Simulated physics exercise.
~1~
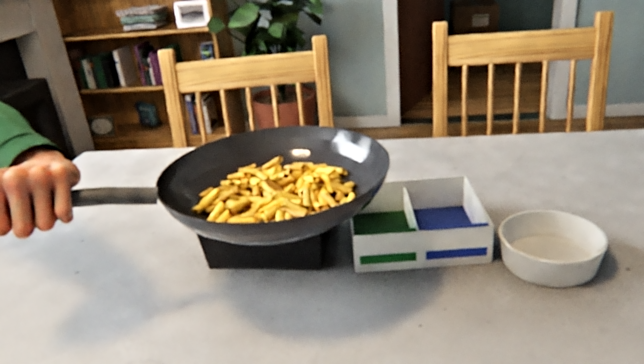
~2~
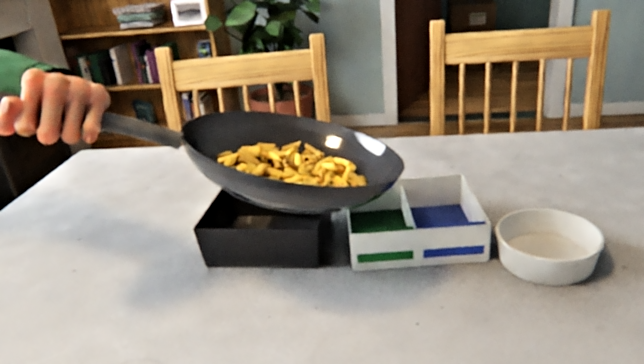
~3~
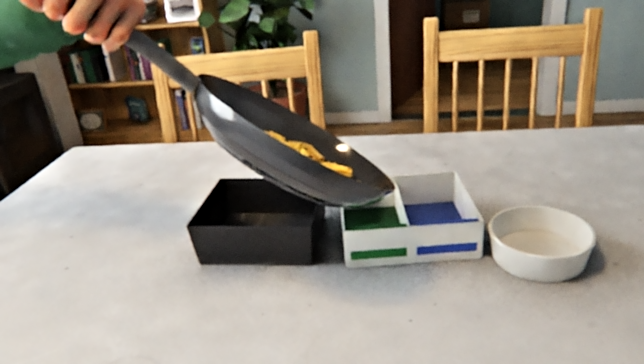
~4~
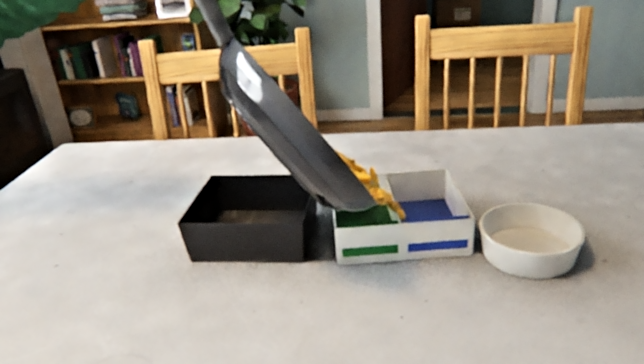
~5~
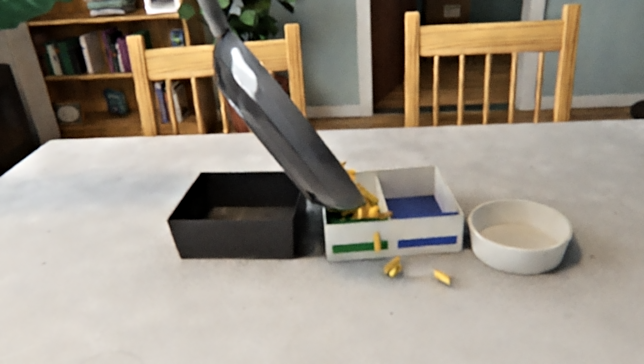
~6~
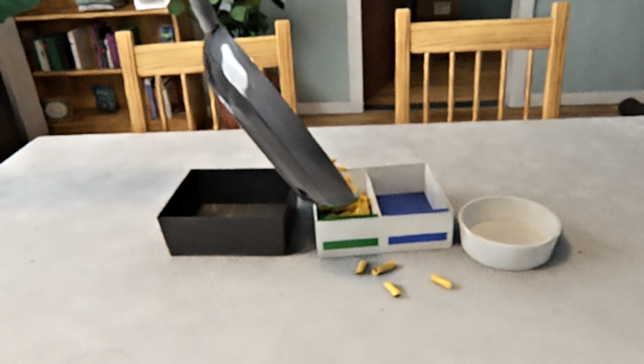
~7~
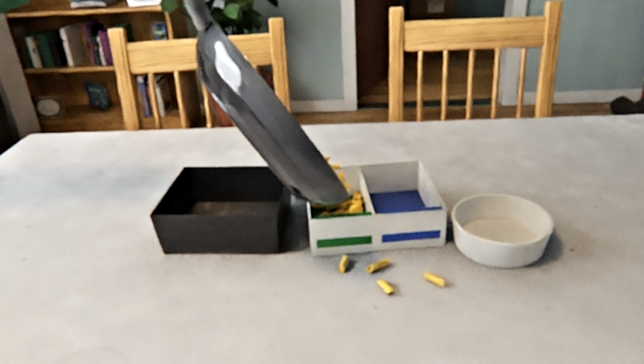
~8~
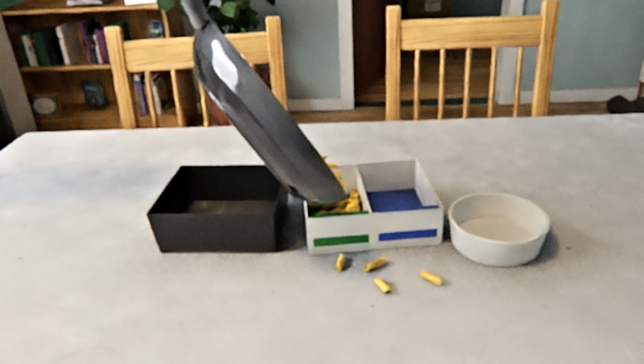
On a pale table, a hand lifts a dark pan of yellow pasta pieces over a black tin and tilts it steeply above a white divided tin beside a white dish; some pieces slide into the green section, a few land on the table, and the pan stays tilted there.
